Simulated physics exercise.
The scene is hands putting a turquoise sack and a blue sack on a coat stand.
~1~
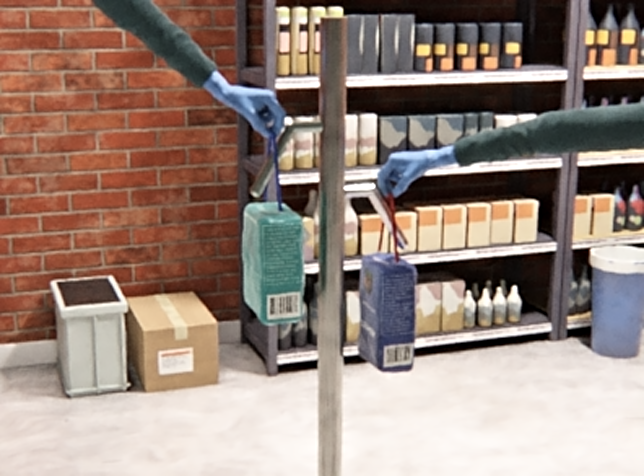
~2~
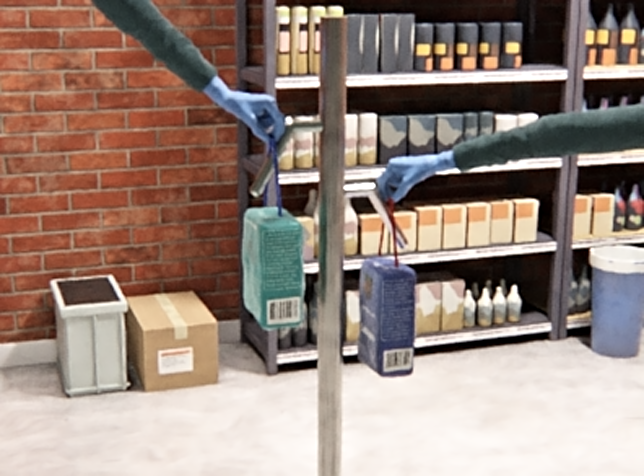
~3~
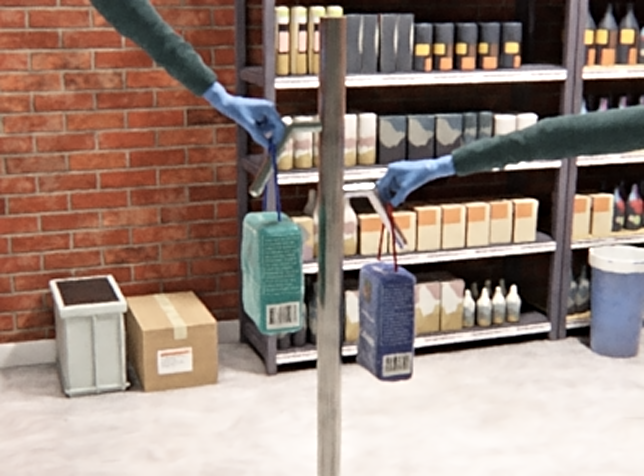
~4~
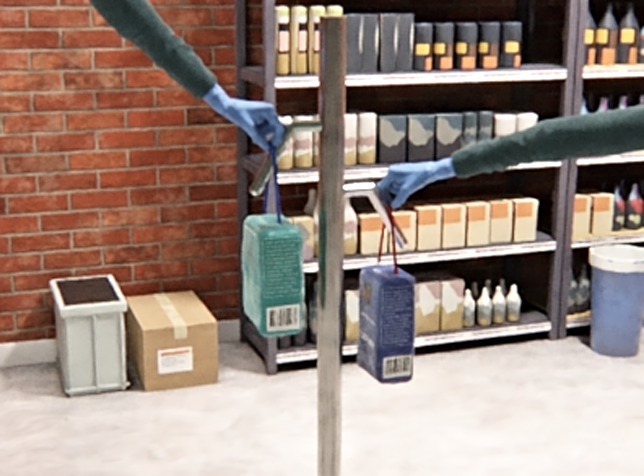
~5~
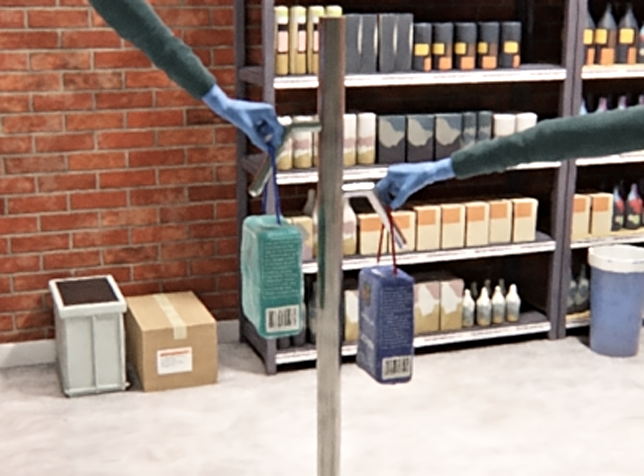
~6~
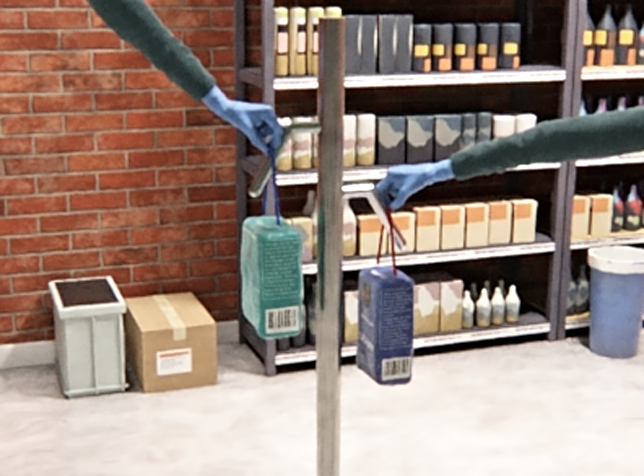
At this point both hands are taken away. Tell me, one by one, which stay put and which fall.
The turquoise sack falls. The blue sack falls.
Then, 0.46 s past the final frame, turquoise sack on the floor; blue sack on the floor.
When it is over, turquoise sack on the floor; blue sack on the floor. The turquoise sack slips off its peg and the blue sack drops to the floor.
